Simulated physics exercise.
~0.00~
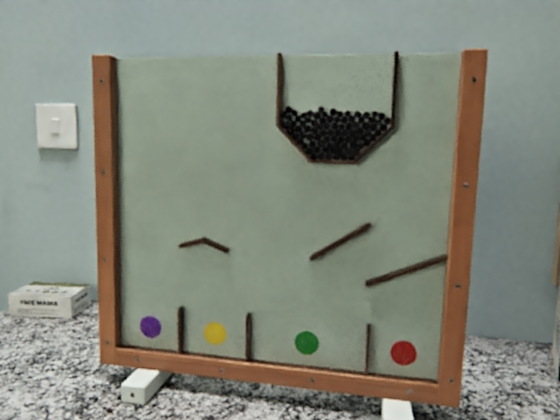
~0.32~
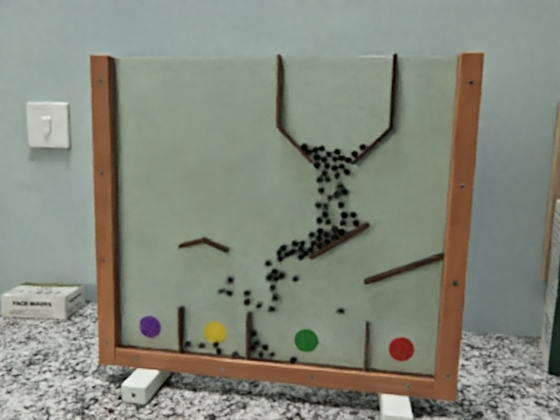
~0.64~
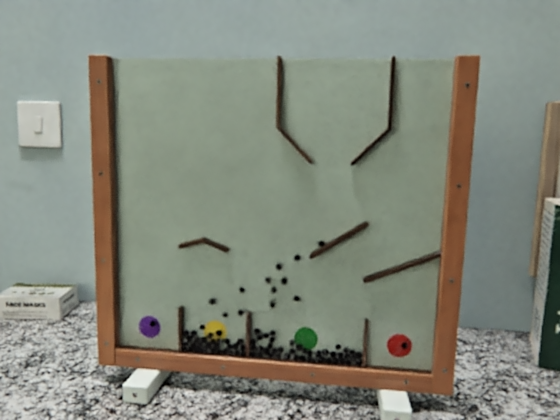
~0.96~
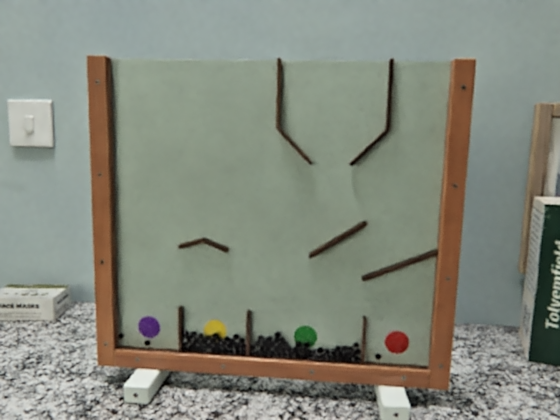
A heap of small black beads sits in a funnel-shaped hopper at the upper right of an upright, wood-framed pale green panel, seen from the front on a speckled surface against a blue-grey wall. Below are dark fixed ledges and four bins dotted purple, yellow, green and red from left to right. The hopper's bottom opens and the beads pour onto the middle ledge, sliding down leftward and scattering below as the view drifts slightly. The hopper empties and the last beads drop. Most settle in the yellow and green bins, with only a few strays in purple and red.
